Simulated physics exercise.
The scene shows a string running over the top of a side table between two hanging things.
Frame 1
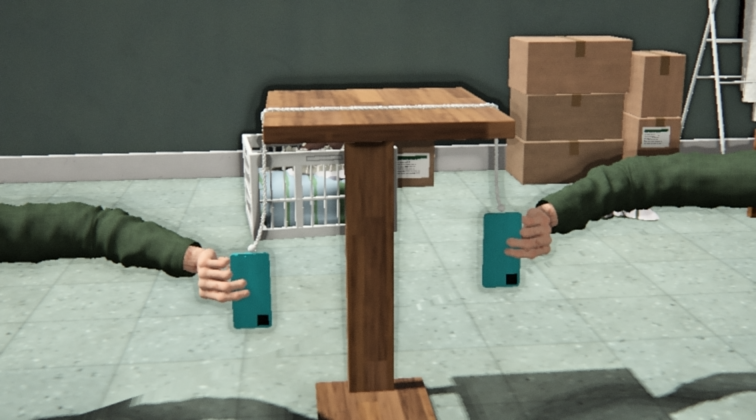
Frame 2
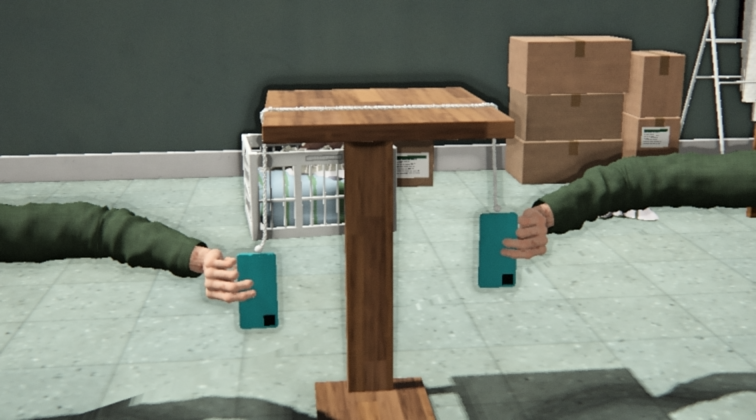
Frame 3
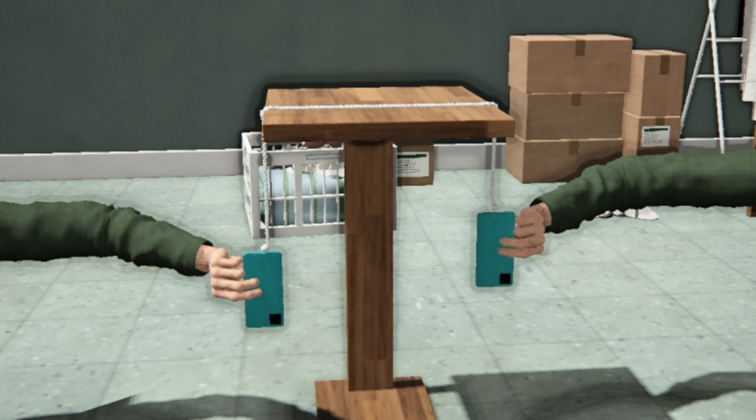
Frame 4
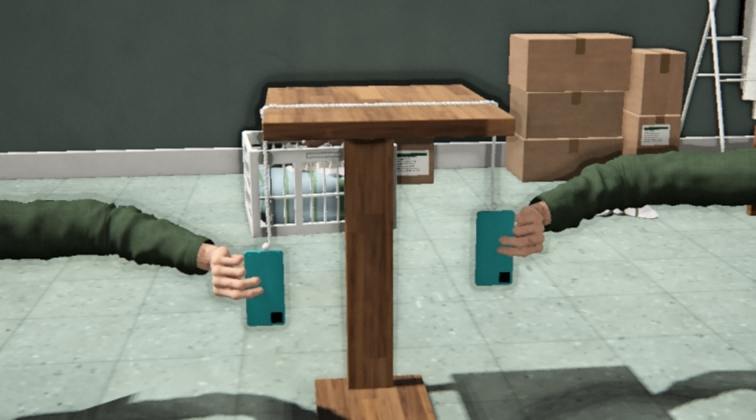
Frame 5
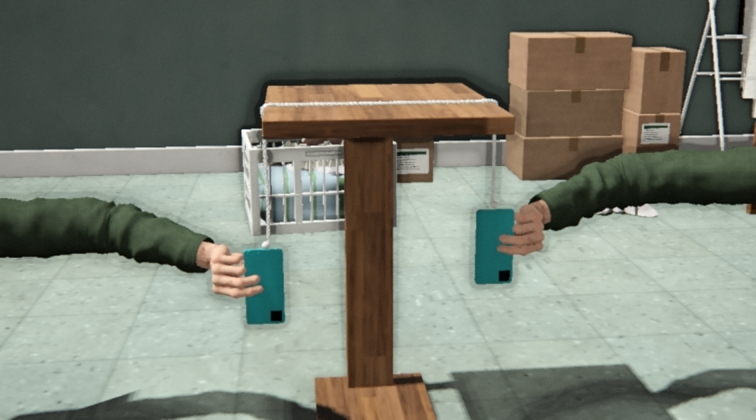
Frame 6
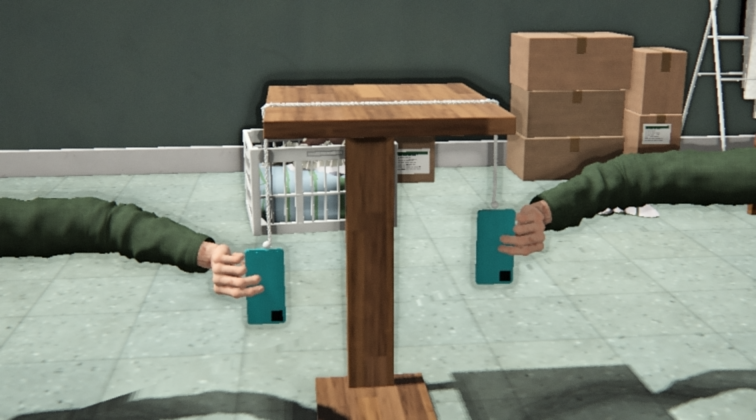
Two hands holding teal phones tied to a string over a wooden side table, shifting them slightly inward, then keeping nearly still.
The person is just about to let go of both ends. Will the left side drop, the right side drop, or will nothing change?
Nothing changes.
Then, 0.46 s past the final frame, left phone at the same height near (275, 289); right phone at the same height near (488, 250).
Then, 1.22 s past the final frame, left phone at the same height near (266, 289); right phone at the same height near (493, 250).
When it is over, left phone at the same height near (275, 289); right phone at the same height near (493, 250). The string stays as it is.
